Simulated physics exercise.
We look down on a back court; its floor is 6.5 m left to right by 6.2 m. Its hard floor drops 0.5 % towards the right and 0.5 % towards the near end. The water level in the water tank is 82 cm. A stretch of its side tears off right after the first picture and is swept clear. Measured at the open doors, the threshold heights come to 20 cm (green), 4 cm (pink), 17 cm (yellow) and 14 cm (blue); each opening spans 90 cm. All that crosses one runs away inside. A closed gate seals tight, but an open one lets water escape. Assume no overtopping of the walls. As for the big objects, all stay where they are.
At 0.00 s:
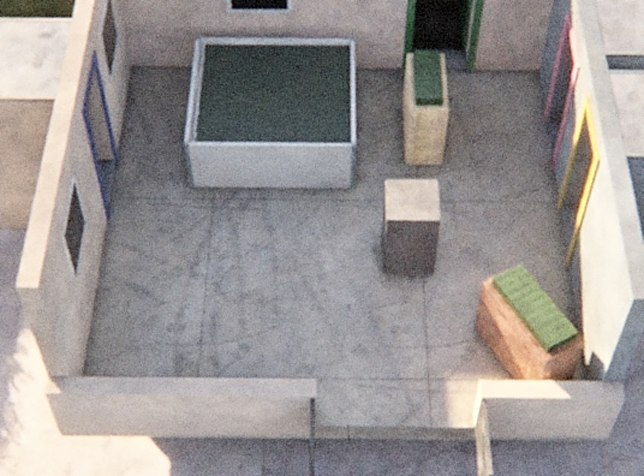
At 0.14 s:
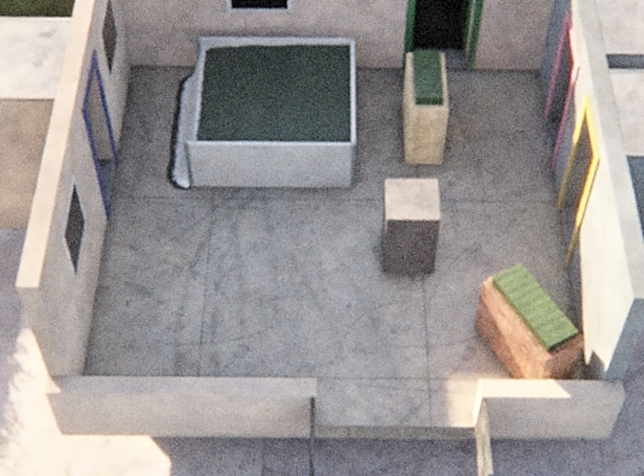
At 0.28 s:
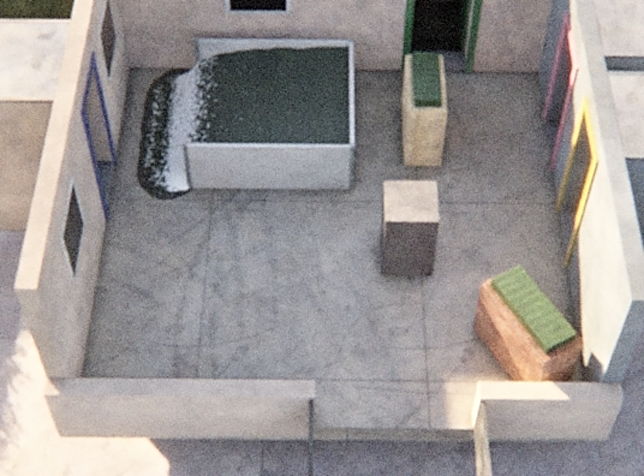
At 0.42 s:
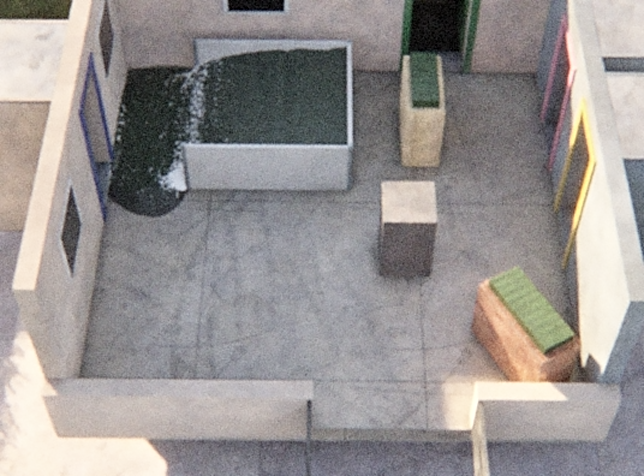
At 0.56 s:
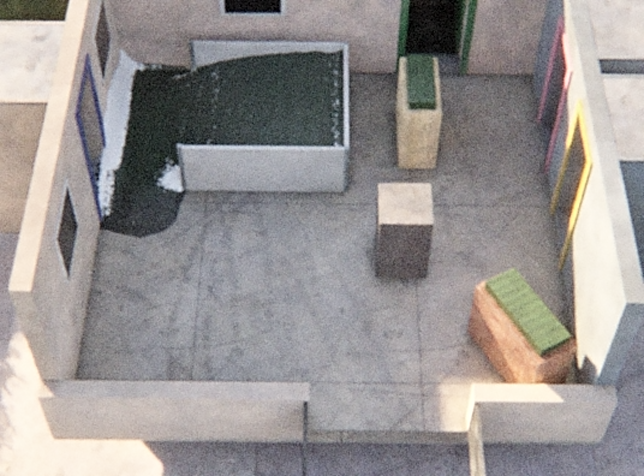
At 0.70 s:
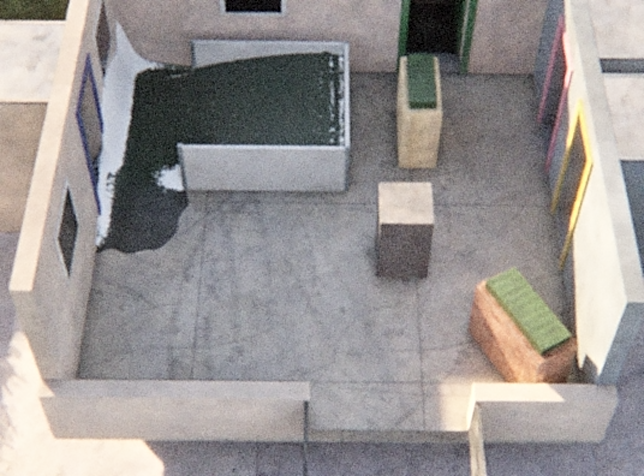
The clip opens on a walled court seen from above, with a full, still tank of dark water and three smaller blocks. The tank's left side gives way and water pours out in a white-edged surge, reaching the left wall, splashing up it, then spreading along it toward the near end.
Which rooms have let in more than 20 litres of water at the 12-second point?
The room behind the green door is at or below 20 litres; the room behind the pink door is above 20 litres; the room behind the yellow door is at or below 20 litres; the room behind the blue door is above 20 litres.
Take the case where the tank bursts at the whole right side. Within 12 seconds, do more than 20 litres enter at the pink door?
Then the pink door ends up out of bounds.
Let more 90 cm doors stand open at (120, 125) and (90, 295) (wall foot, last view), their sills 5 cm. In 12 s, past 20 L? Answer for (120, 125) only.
Beyond it.
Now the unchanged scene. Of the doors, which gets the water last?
The final one is the yellow door.
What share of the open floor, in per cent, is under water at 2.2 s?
Covered: Roughly 30 %.
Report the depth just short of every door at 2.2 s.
Green 3 cm, pink 0 cm, yellow 0 cm, blue 35 cm.
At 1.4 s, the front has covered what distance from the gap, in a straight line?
I'd put it close to 4.2 m.
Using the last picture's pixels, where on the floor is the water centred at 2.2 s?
At roughly (202, 149).
After 1.4 s water covers 15 % of the floor and is deepest (70 cm) near (125, 72); green door not reached, pink door not reached, yellow door not reached, blue door 40 cm at the sill, 112 L in.
After 2.2 s water covers 30 % of the floor and is deepest (53 cm) near (124, 79); green door 3 cm at the sill, 0 L in, pink door not reached, yellow door not reached, blue door 35 cm at the sill, 248 L in.
After 3.5 s water covers 50 % of the floor and is deepest (34 cm) near (72, 409); green door 6 cm at the sill, 0 L in, pink door 13 cm at the sill, 8 L in, yellow door not reached, blue door 25 cm at the sill, 348 L in.
After 7.0 s water covers 85 % of the floor and is deepest (21 cm) near (189, 113); green door 2 cm at the sill, 0 L in, pink door 6 cm at the sill, 59 L in, yellow door 15 cm at the sill, 0 L in, blue door 17 cm at the sill, 399 L in.
After 12.0 s water covers 100 % of the floor and is deepest (14 cm) near (124, 79); green door 10 cm at the sill, 0 L in, pink door 11 cm at the sill, 122 L in, yellow door 9 cm at the sill, 0 L in, blue door 10 cm at the sill, 404 L in.
